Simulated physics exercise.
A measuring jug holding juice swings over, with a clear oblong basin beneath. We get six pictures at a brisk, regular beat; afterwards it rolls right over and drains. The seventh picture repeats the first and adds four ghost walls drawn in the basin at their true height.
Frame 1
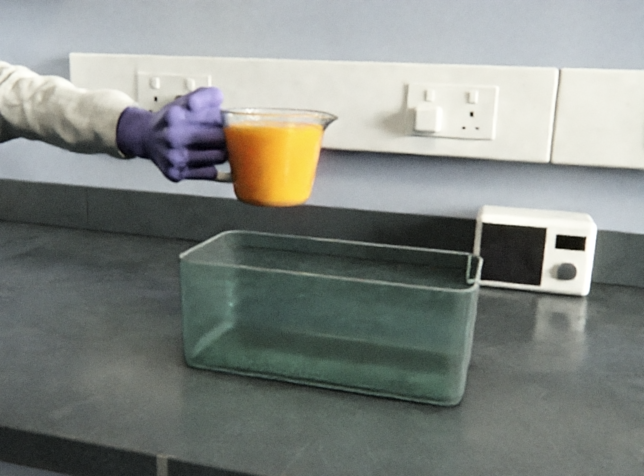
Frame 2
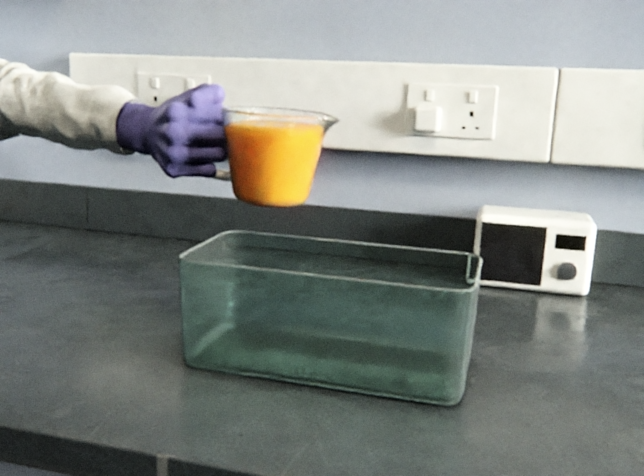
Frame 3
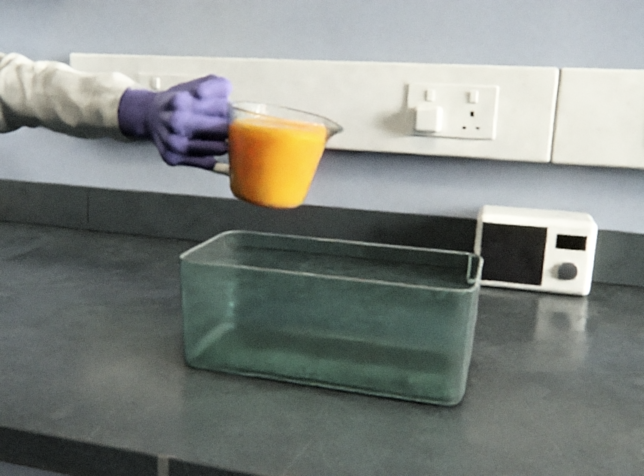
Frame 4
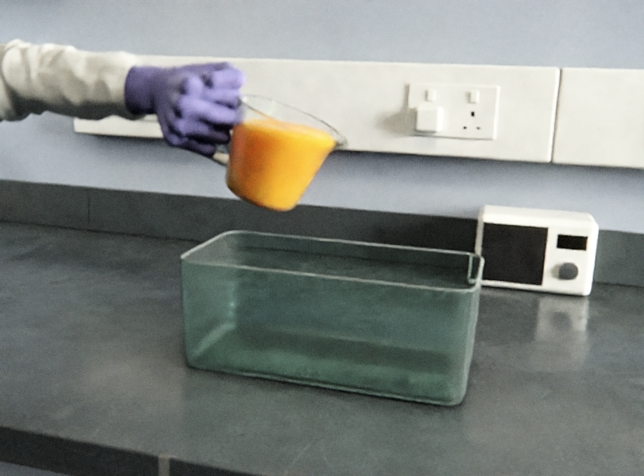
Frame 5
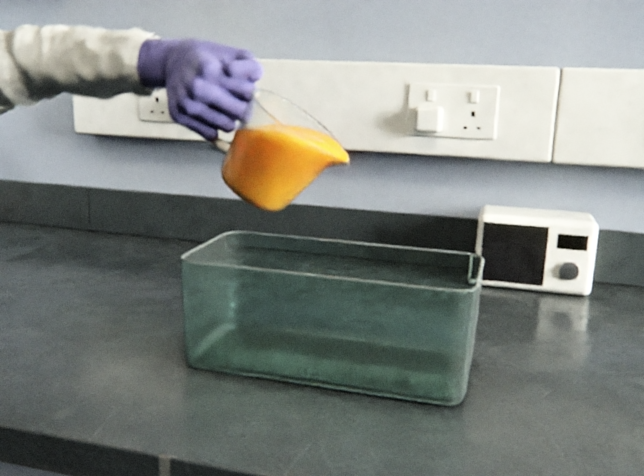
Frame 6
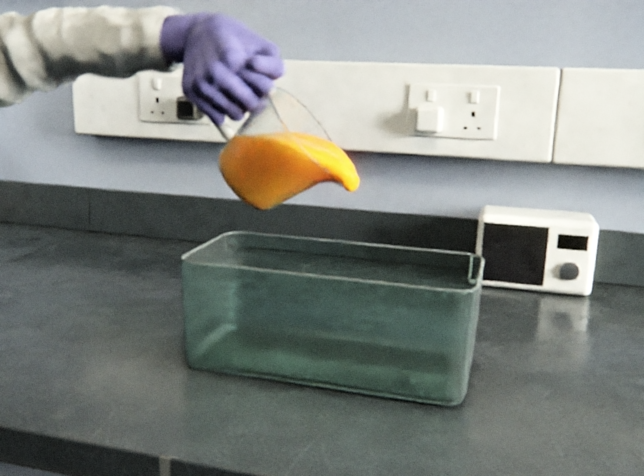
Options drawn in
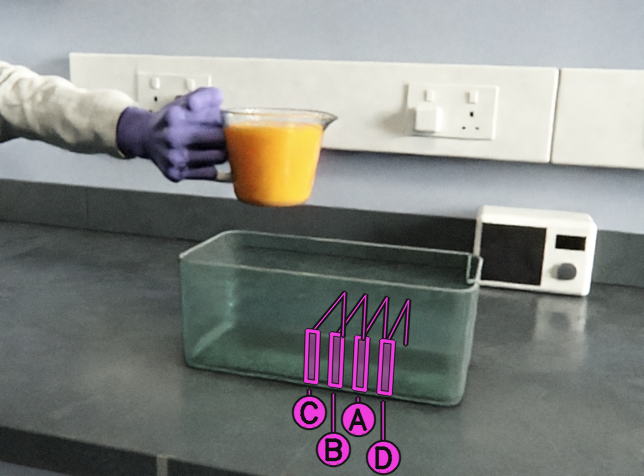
On a grey worktop, a purple-gloved hand tilting a glass jug of orange juice rightward above a clear basin, juice reaching past the lip.
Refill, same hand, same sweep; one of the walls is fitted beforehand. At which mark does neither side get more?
The answer is position B.
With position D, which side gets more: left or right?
The left side.
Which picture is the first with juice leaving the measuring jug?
In picture 5.
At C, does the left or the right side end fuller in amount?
The right one.
On the marked copy, A at (358, 397); B at (333, 393); C at (309, 390); D at (383, 401).
With A, about 78 % ends left of the wall and 20 % right of it.
With B, about 48 % ends left of the wall and 49 % right of it; 3 % is lost outside.
With C, about 10 % ends left of the wall and 88 % right of it.
With D, about 91 % ends left of the wall and 5 % right of it; 4 % is lost outside.
